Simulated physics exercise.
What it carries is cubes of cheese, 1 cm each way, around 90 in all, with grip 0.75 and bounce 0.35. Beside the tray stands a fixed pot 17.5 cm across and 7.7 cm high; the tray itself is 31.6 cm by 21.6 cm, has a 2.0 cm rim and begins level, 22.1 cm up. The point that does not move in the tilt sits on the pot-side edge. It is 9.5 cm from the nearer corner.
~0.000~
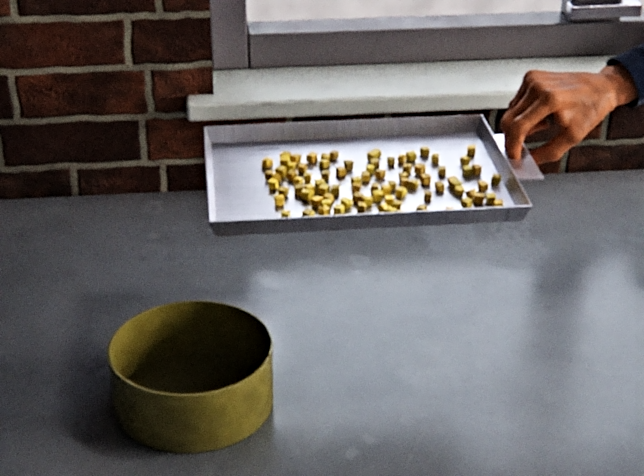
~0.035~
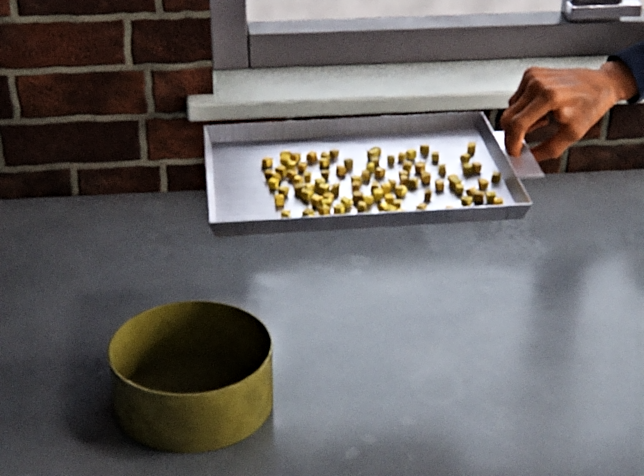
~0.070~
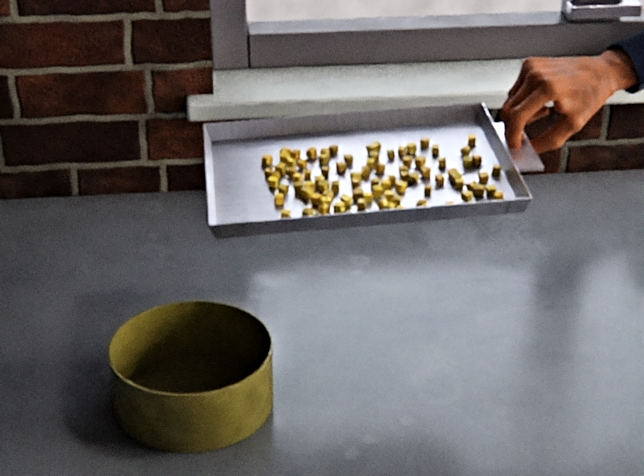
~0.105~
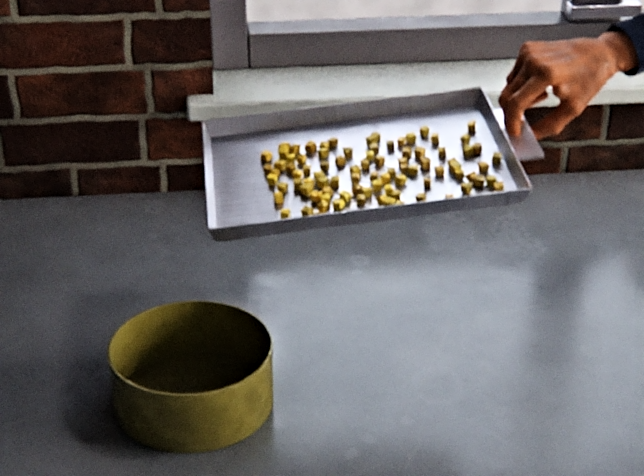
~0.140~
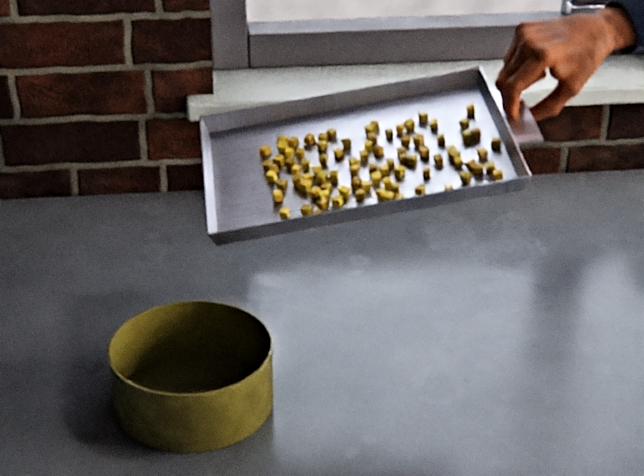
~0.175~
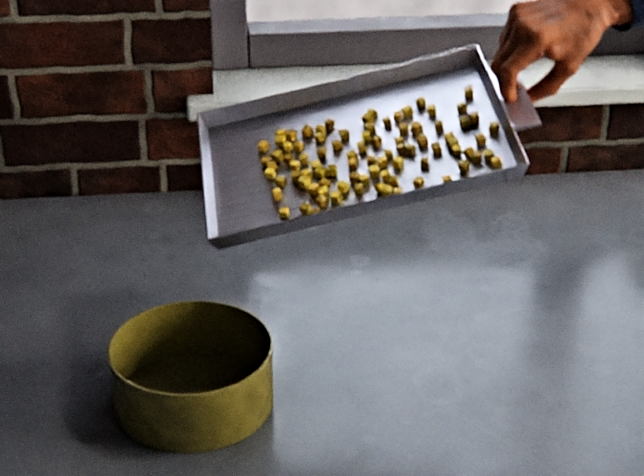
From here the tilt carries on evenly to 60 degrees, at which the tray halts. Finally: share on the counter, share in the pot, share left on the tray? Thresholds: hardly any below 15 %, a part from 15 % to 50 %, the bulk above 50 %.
Prediction - counter: Hardly any; pot: The bulk; tray: A part.
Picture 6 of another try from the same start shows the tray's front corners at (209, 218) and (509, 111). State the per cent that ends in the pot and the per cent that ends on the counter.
Per cent by place - pot 15, counter 45.
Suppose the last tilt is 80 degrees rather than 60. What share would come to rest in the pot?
In that case some 80 per cent.
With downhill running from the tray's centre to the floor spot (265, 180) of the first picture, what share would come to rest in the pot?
About 10 per cent.
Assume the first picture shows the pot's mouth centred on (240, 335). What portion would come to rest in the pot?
Roughly 45 per cent.
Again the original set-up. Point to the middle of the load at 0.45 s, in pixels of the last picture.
Load centre est.: (319, 143) px.
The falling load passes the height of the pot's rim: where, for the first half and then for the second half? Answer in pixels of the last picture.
Around (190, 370), then around (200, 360).
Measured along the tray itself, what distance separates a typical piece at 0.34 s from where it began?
Around 0 centimetres.
After 0.34 s, tilt 39 degrees; the tray holds 100 %, the pot 0 %.
Then, at 0.45 s, tilt 54 degrees; the tray holds 100 %, the pot 0 %.
After 0.70 s, tilt 60 degrees; the tray holds 65 %, the pot 5 %.
At rest (2.0 s), counter 0 %, pot 65 %, tray 35 %.
